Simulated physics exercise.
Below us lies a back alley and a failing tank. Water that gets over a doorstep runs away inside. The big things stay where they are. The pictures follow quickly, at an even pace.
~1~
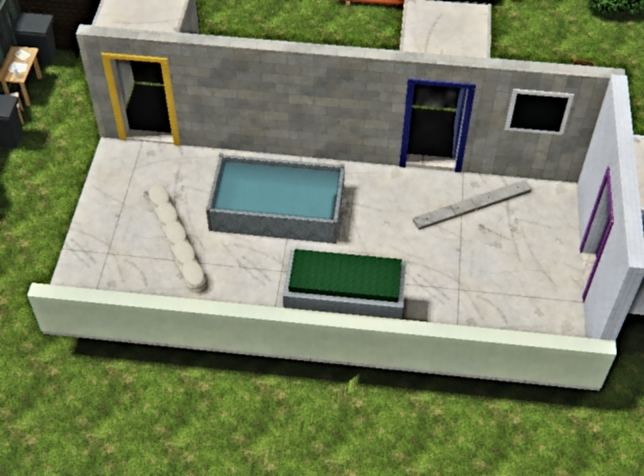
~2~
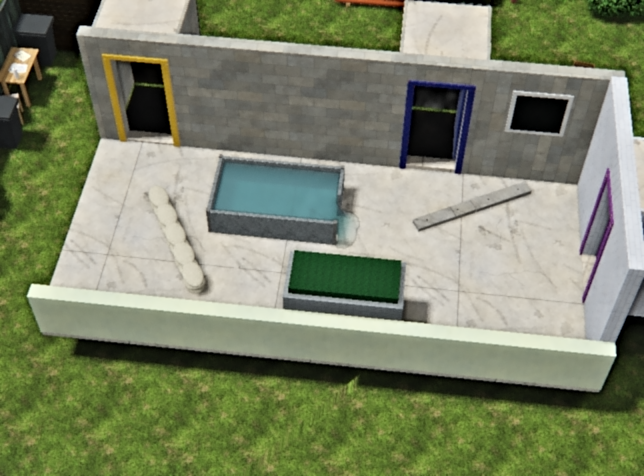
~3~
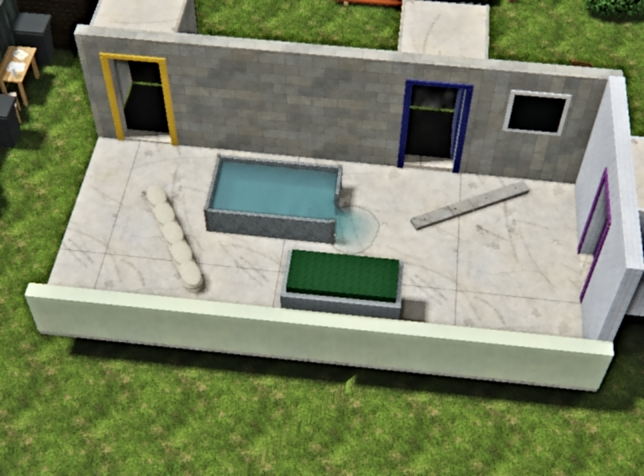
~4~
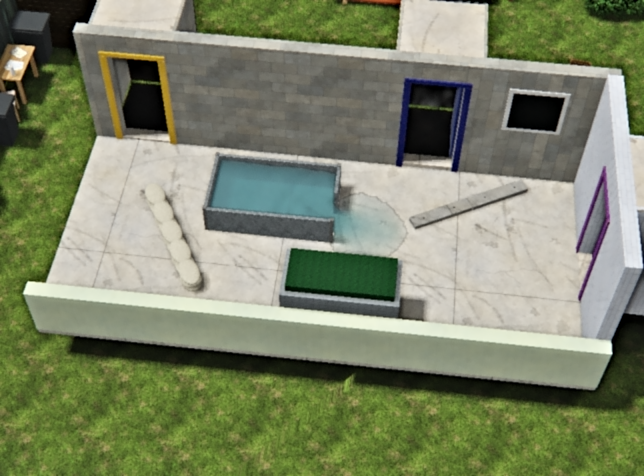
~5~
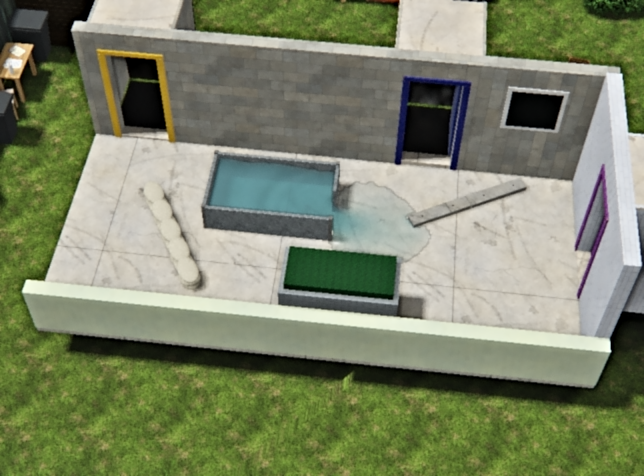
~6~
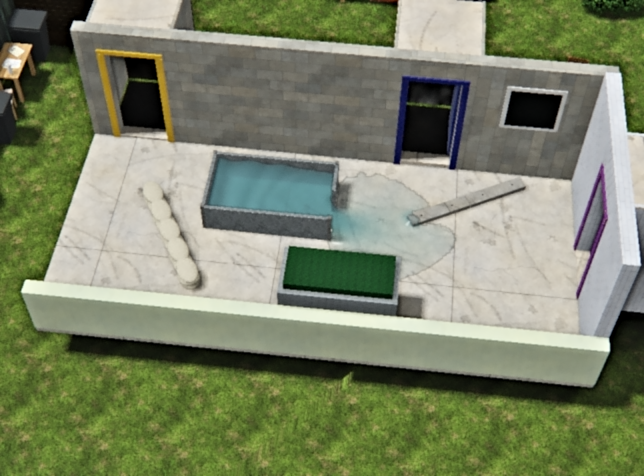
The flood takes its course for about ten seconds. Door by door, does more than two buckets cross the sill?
One by one: The blue door stays under that; the purple door takes more than that; the yellow door stays under that.
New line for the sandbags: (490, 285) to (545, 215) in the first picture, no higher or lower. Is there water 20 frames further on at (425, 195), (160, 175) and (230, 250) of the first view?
As listed: Flooded, no water, free of water.
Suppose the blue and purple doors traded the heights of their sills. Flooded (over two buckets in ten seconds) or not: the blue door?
My reading: The blue door is over.
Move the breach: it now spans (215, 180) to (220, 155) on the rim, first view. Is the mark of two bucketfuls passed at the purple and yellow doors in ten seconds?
My reading: The purple door lets less in, the yellow door goes over.
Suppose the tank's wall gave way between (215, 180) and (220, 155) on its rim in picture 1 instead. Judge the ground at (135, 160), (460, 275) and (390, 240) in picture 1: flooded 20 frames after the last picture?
In turn: Wet, not flooded, dry.
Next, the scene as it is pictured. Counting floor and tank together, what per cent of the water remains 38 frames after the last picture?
Roughly 90 per cent.
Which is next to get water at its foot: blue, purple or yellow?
First comes the door marked blue.
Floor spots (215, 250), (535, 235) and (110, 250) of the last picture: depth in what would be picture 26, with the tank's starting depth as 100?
Roughly 0, 4 and 0 per cent, in turn.
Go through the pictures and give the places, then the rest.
The first picture shows still water in the open tank at (277, 191).
In the second picture, the front is at (349, 215), out from the gap at (335, 222).
In the third picture, water pours out at (333, 222) and has run to (373, 224).
In the fourth picture, water pours out at (332, 221) and has run to (399, 226).
In the fifth picture, the front is at (424, 237), out from the gap at (330, 219).
In the sixth picture, water pours out at (330, 218) and has run to (447, 245).
A moment on, water covers 25 % of the floor; the blue door wet at the sill, nothing in, the purple door not reached, the yellow door not reached.
Next, water covers 40 % of the floor; the blue door wet at the sill, nothing in, the purple door under two buckets in, the yellow door not reached.
Then, water covers 45 % of the floor; the blue door wet at the sill, nothing in, the purple door over two buckets in, the yellow door not reached.
Later, water covers 45 % of the floor; the blue door wet at the sill, nothing in, the purple door far over two buckets in, the yellow door not reached.
In the end, water covers 50 % of the floor; the blue door wet at the sill, nothing in, the purple door far over two buckets in, the yellow door not reached.
